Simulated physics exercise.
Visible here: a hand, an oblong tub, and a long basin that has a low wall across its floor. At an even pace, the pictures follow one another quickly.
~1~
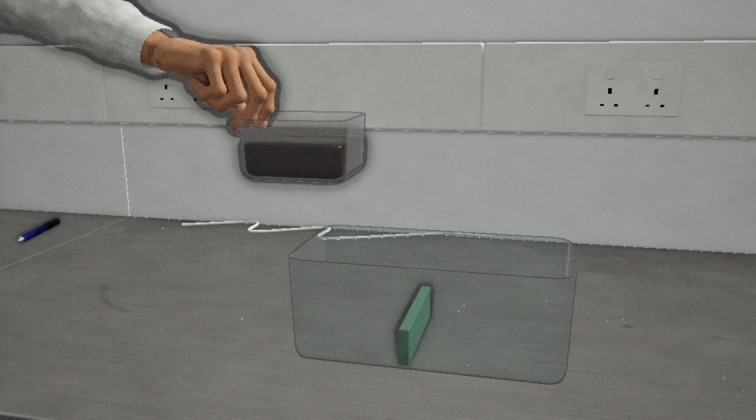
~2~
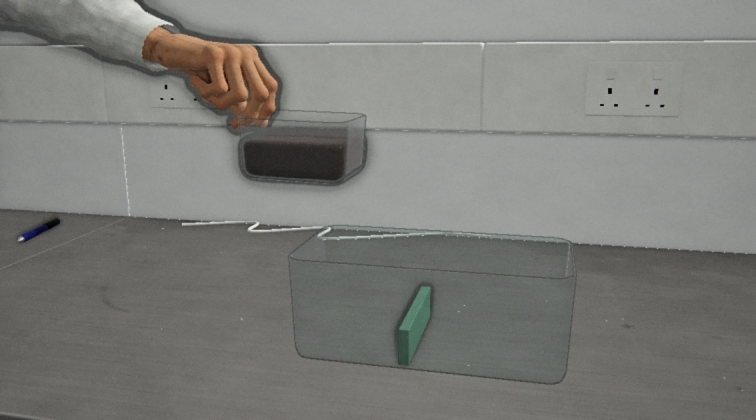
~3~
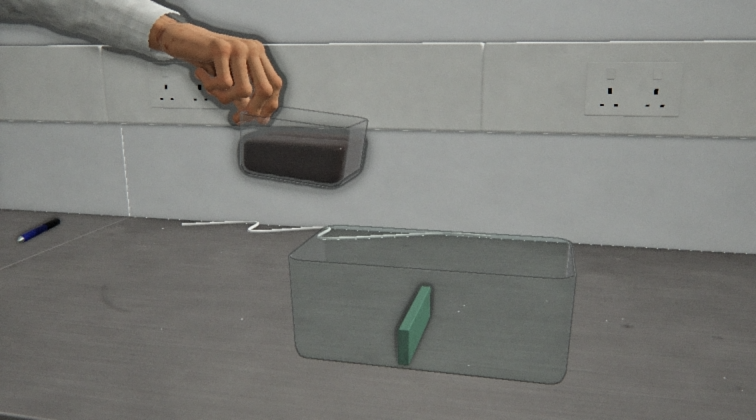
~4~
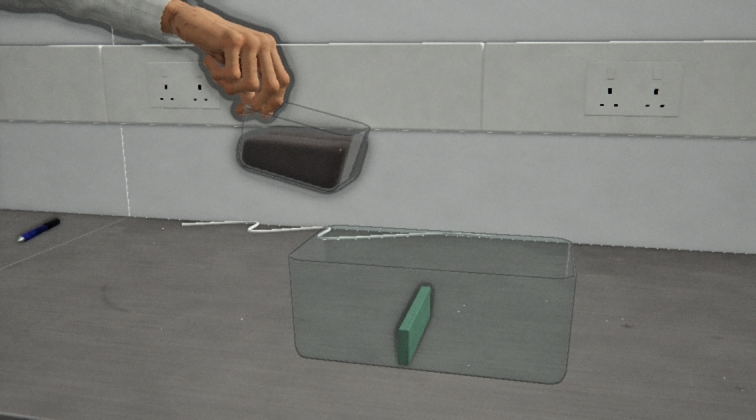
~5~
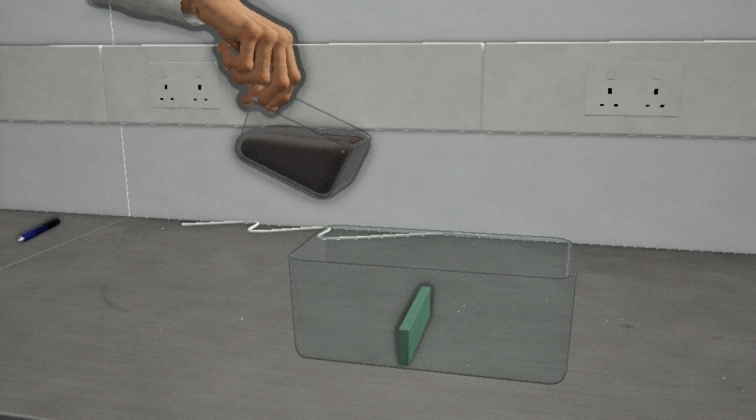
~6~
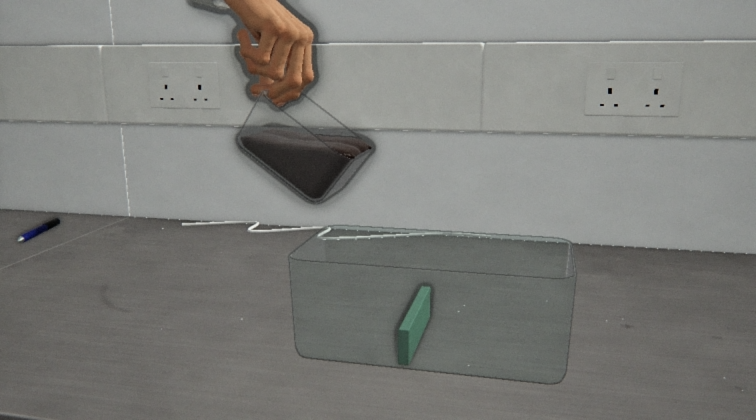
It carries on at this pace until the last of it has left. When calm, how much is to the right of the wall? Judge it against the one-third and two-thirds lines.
It ends up below the one-third line.
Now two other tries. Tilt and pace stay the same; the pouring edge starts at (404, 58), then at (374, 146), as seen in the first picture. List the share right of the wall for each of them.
First place gives some 80 %, second place some 35 %.
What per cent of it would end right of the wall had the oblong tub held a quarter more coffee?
Estimate: Around 30 per cent.
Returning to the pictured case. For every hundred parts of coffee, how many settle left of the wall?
90 %.
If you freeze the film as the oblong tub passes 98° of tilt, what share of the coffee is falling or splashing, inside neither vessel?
About 25 per cent.
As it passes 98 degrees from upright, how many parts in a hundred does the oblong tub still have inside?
Near 20 in a hundred still remains.
A moment on, the oblong tub is tipped on its side and 20 per cent is still to pour, 48 is left of the wall and 6 right of it.
Next, the oblong tub is tipped right over and 2 per cent is still to pour, 84 is left of the wall and 9 right of it.
Then the oblong tub is tipped right over and 0 per cent is still to pour, 88 is left of the wall and 11 right of it.
Later the oblong tub is tipped right over and 0 per cent is still to pour, 88 is left of the wall and 11 right of it.
Finally, 88 per cent lies left of the wall, 11 right of it and 1 outside.
